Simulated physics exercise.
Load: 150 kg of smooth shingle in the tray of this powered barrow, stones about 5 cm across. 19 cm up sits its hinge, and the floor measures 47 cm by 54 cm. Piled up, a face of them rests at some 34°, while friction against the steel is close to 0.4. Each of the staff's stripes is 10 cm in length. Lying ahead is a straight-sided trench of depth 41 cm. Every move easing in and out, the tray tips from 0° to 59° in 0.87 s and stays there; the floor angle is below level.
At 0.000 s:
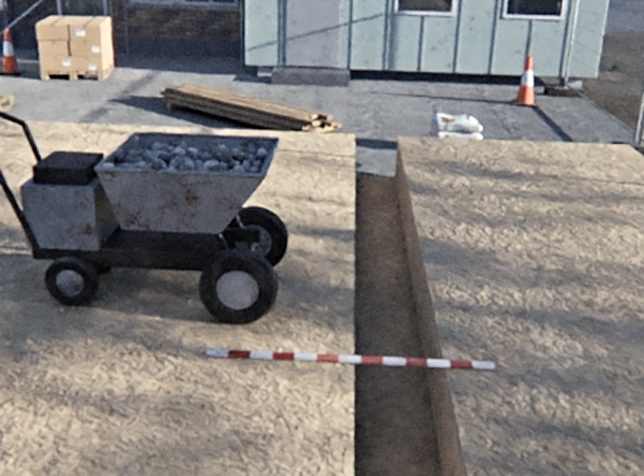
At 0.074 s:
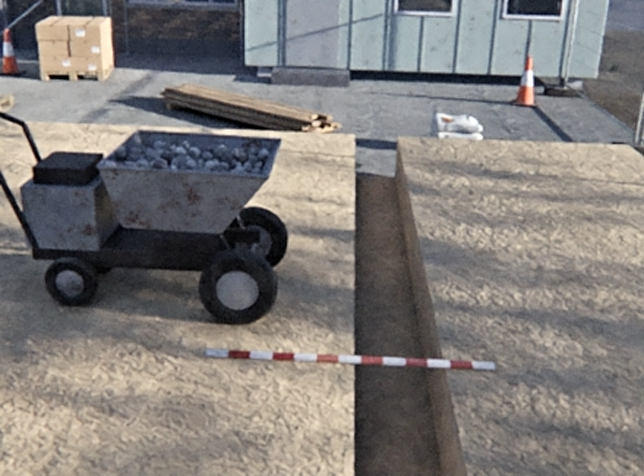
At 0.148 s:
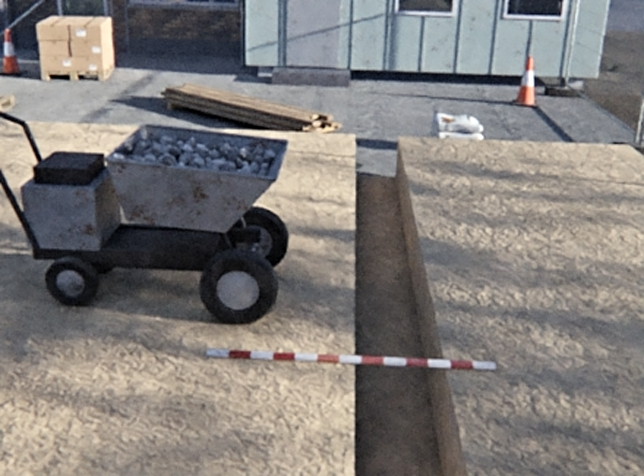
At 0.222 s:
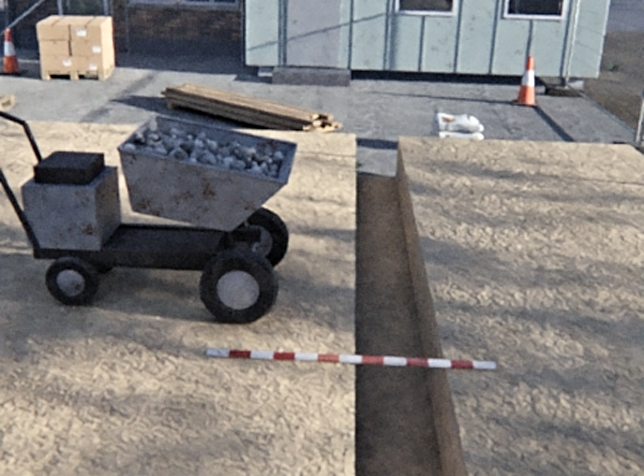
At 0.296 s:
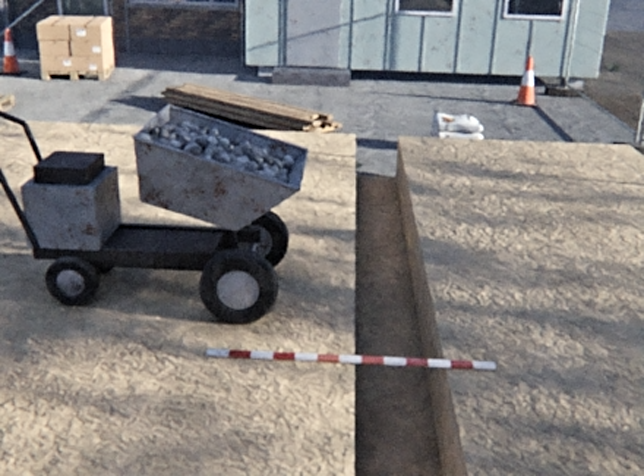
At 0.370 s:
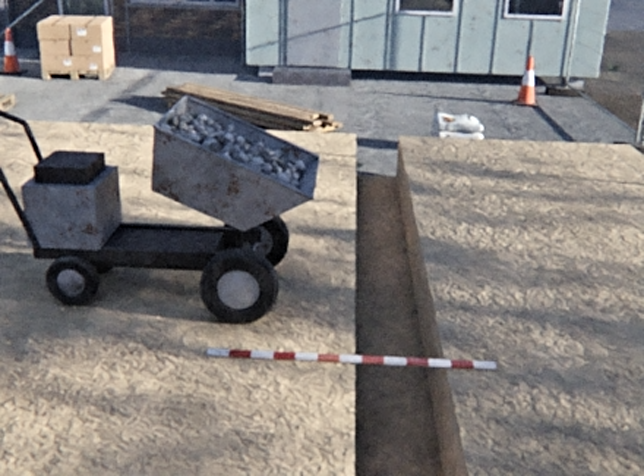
A grey, open-topped tray heaped with grey stones sits on a black four-wheeled cart at the left of a sandy yard, seen from slightly above by a still camera. A narrow straight trench runs to its right, crossed by a red-and-white striped staff, with boards, cartons, orange cones and a pale green building behind. The tray steadily tilts down toward the right, its rear rising, while the wheels stay put.
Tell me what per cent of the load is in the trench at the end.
Some 69 per cent.
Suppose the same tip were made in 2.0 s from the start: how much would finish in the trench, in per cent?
75 %.
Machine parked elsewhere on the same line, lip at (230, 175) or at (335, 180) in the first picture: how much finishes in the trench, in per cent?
Around 60% for the first place and 25% for the second.
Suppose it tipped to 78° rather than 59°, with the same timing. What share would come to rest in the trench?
Then close to 90 per cent.
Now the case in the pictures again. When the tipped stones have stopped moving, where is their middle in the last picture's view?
Their centre sits close to (395, 358).
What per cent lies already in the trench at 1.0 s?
Close to 15 per cent at that time.
After 0.6 s the floor is at 50°; 100 % in the tray; the foremost stones are at (337, 212).
After 1.0 s the floor is at 59°; 84 % in the tray, 16 % in the trench; the foremost stones are at (416, 274).
After 1.3 s the floor is at 59°; 50 % in the tray, 42 % in the trench, 8 % past the trench; the foremost stones are at (515, 308).
After 3.3 s the floor is at 59°; 23 % in the tray, 69 % in the trench, 8 % past the trench; the foremost stones are at (616, 290).
